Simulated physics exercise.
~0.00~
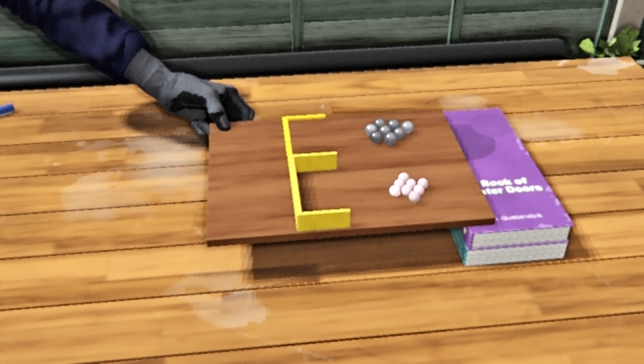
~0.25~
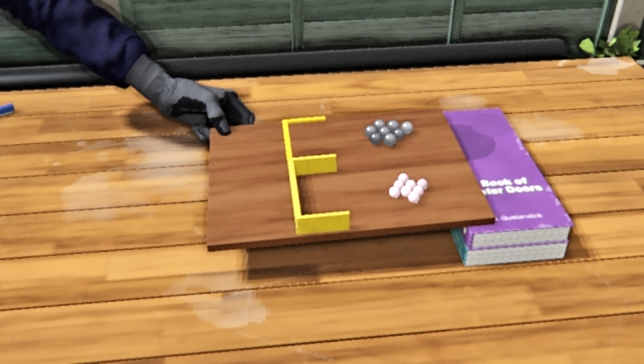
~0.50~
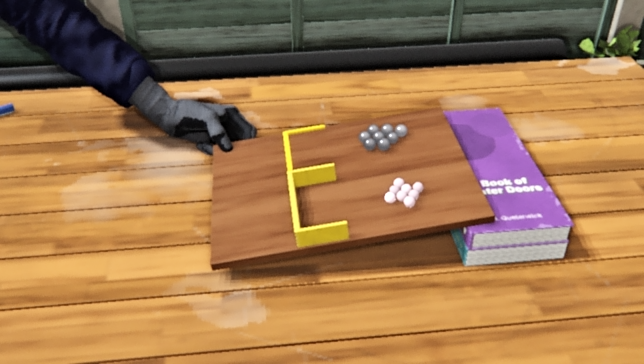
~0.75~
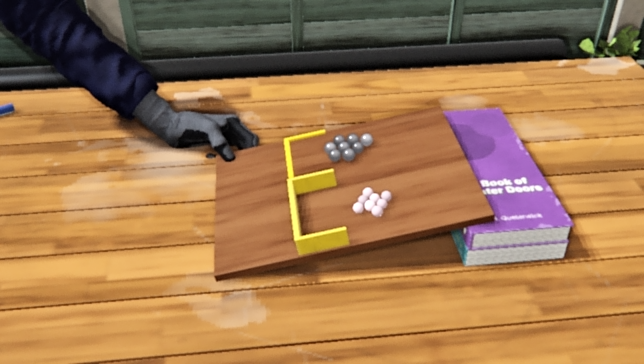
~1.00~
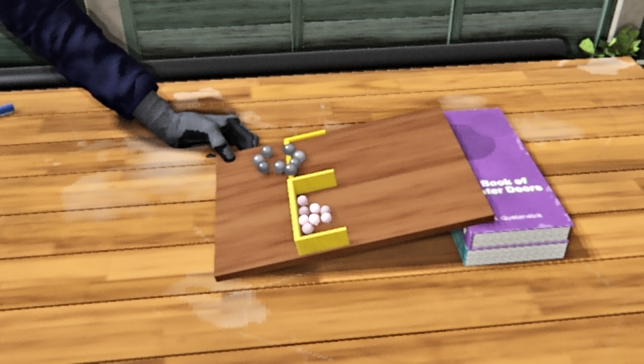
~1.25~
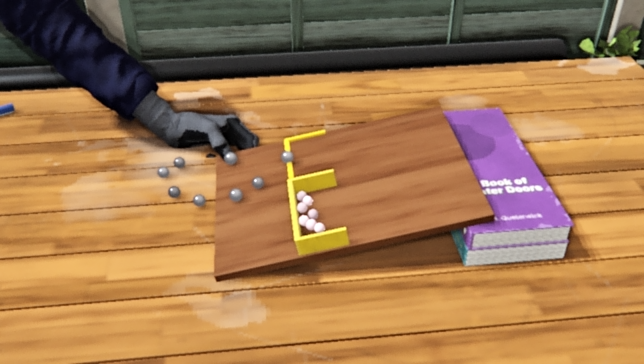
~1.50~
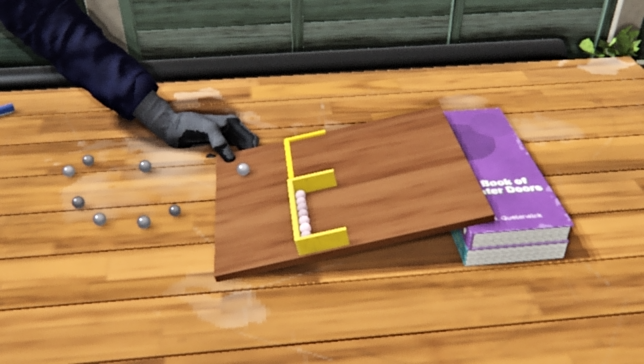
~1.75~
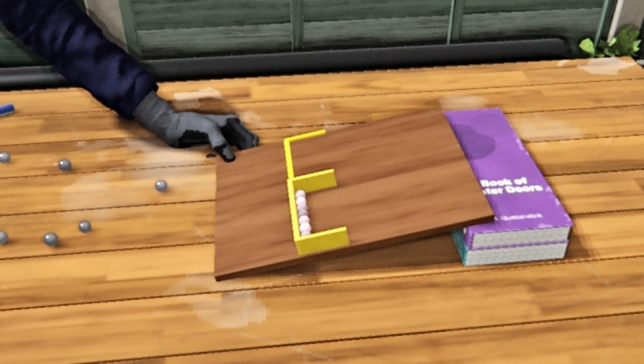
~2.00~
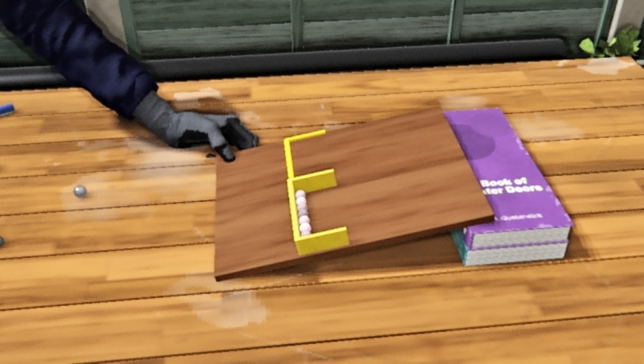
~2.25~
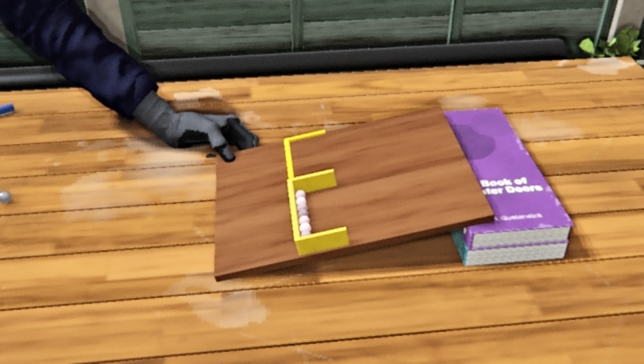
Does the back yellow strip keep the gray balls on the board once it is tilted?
No, the gray balls hop over the back strip and roll off the board across the table to the left. Only the pale balls at the front stay, gathered behind their strip.
